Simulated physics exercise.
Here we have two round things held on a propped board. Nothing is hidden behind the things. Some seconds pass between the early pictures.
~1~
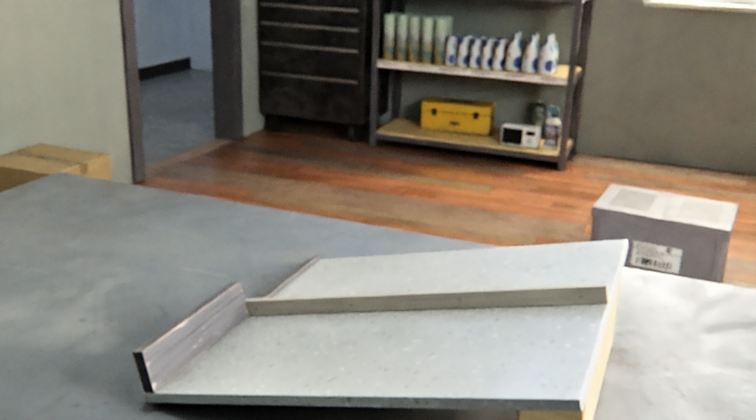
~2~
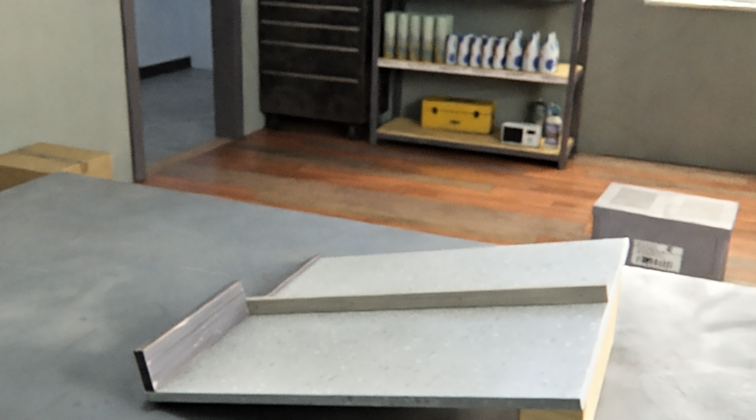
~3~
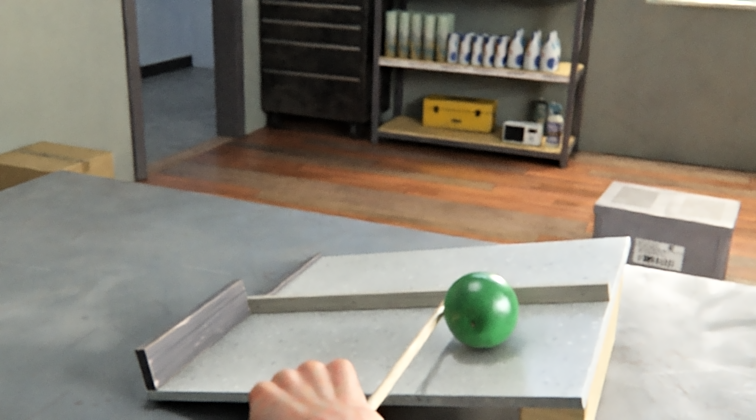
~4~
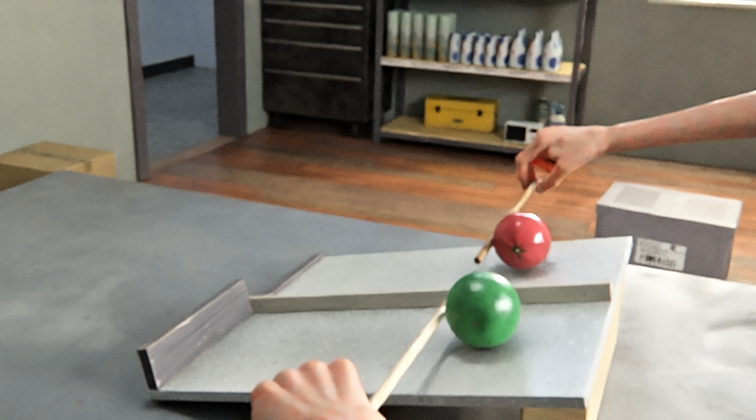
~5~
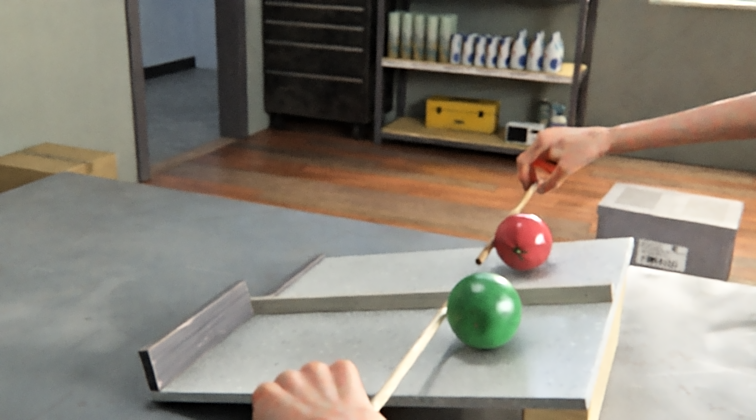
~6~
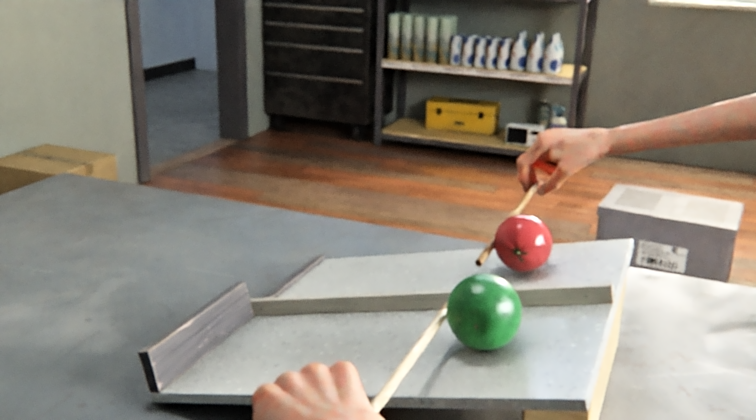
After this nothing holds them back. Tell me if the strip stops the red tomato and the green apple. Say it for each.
In the end the red tomato goes over the end and the green apple is held by the strip.
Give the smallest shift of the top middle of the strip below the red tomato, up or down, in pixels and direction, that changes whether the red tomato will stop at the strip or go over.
Some 12 pixels, up.
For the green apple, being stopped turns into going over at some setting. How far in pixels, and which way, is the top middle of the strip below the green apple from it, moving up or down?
About 20 pixels down.
Then, 0.50 s on from there, red tomato rolling on the board near (390, 253); green apple rolling on the board near (326, 318).
Then, 0.90 s on from there, red tomato off the board near (176, 250); green apple resting against the strip near (231, 321).
Then, 1.32 s on from there, red tomato off the board; green apple resting against the strip near (231, 321).
In the end, the red tomato rolls off the board; the green apple stops on the board, near (231, 321).
